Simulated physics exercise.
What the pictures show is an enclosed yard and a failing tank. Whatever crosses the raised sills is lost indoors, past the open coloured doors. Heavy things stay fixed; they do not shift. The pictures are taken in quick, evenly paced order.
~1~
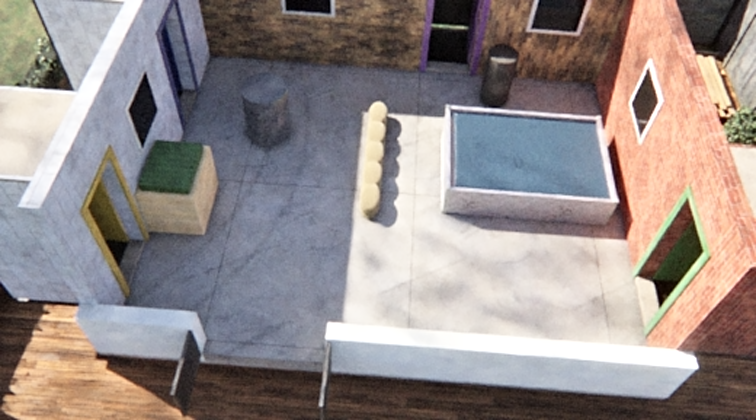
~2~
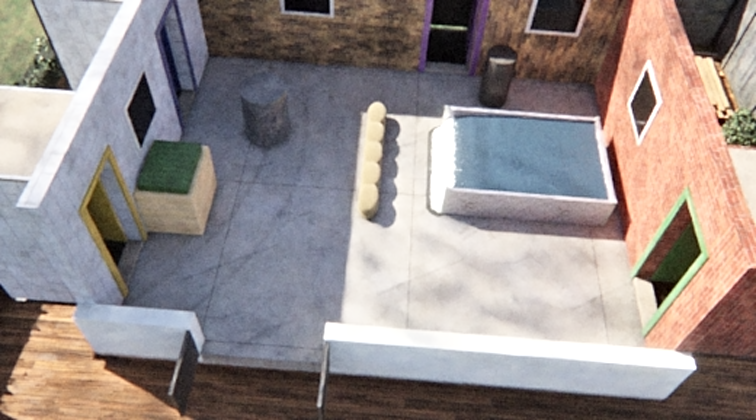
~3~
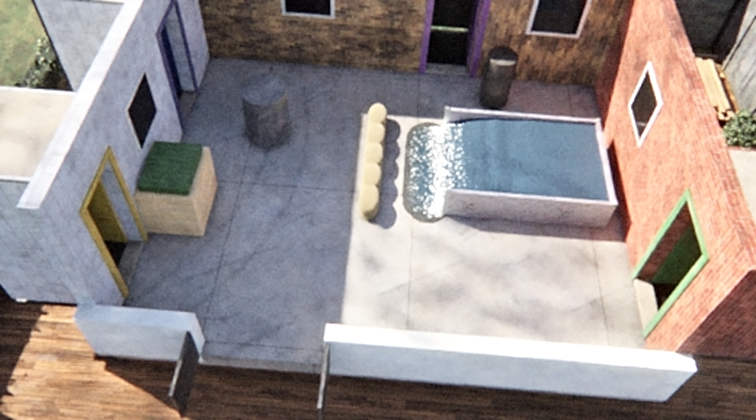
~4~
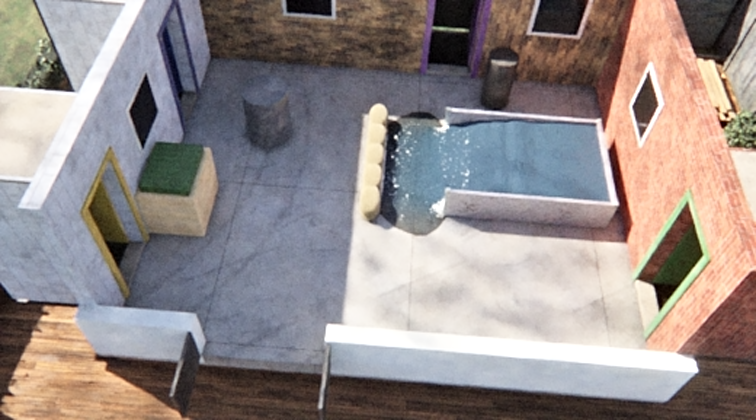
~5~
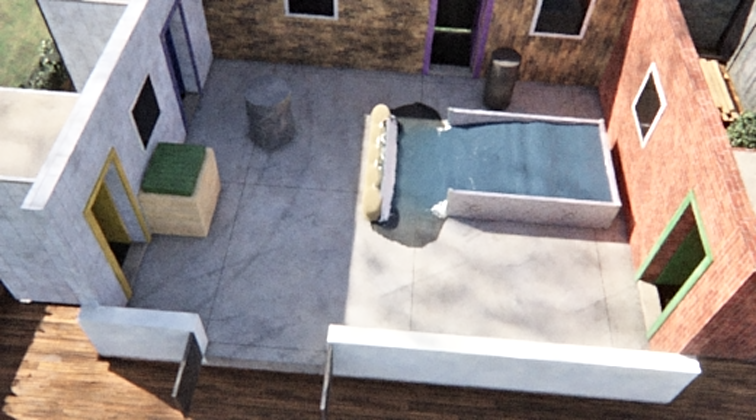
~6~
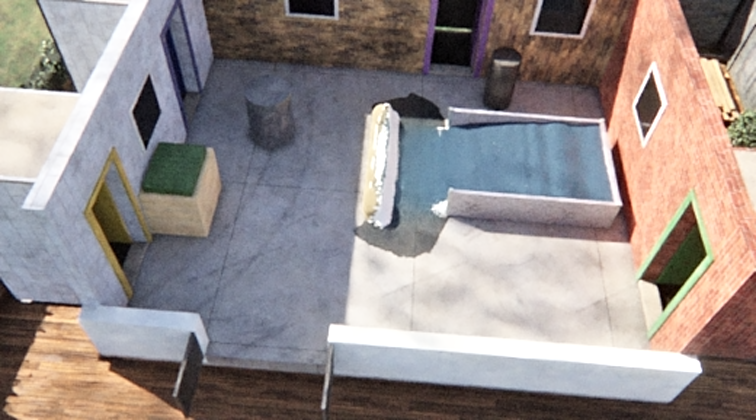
We see a walled yard from above, where water pours from the left end of a white rectangular tank, runs left across the paving, surges against a row of pale rounded objects and spreads beside them.
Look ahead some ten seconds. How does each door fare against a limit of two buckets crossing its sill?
Purple door: Over the line on that one; green door: Not over the line on that one; yellow door: Not over the line on that one; blue door: Not over the line on that one.
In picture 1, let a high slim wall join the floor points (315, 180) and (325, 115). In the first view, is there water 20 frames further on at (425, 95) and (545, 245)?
Taking the points in order, the first is inundated and the second is high and dry.
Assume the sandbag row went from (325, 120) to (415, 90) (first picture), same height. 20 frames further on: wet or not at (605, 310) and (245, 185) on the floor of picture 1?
The first point is untouched and the second is soaked.
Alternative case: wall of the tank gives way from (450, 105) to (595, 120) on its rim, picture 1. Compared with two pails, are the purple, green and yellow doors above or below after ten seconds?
Here's how it plays out: Purple door surpasses the limit, green door fails to reach the limit, and yellow door fails to reach the limit.
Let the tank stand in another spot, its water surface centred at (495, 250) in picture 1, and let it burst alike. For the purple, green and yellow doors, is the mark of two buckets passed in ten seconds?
One by one: The purple one falls short, the green one falls short, the yellow one overshoots it.
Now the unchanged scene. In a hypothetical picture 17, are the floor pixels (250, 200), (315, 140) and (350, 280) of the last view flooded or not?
As listed, the points end up high and dry, soaked and soaked.
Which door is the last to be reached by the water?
I'd go with the yellow one.
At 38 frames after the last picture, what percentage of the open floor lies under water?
Some 75 per cent.
A moment on, water covers 15 % of the floor; the purple door not reached, the green door not reached, the yellow door not reached, the blue door not reached.
Next, water covers 40 % of the floor; the purple door under two buckets in, the green door not reached, the yellow door not reached, the blue door not reached.
Then, water covers 55 % of the floor; the purple door over two buckets in, the green door not reached, the yellow door not reached, the blue door not reached.
Later, water covers 75 % of the floor; the purple door far over two buckets in, the green door wet at the sill, nothing in, the yellow door wet at the sill, nothing in, the blue door wet at the sill, nothing in.
In the end, water covers 95 % of the floor; the purple door far over two buckets in, the green door under two buckets in, the yellow door under two buckets in, the blue door wet at the sill, nothing in.
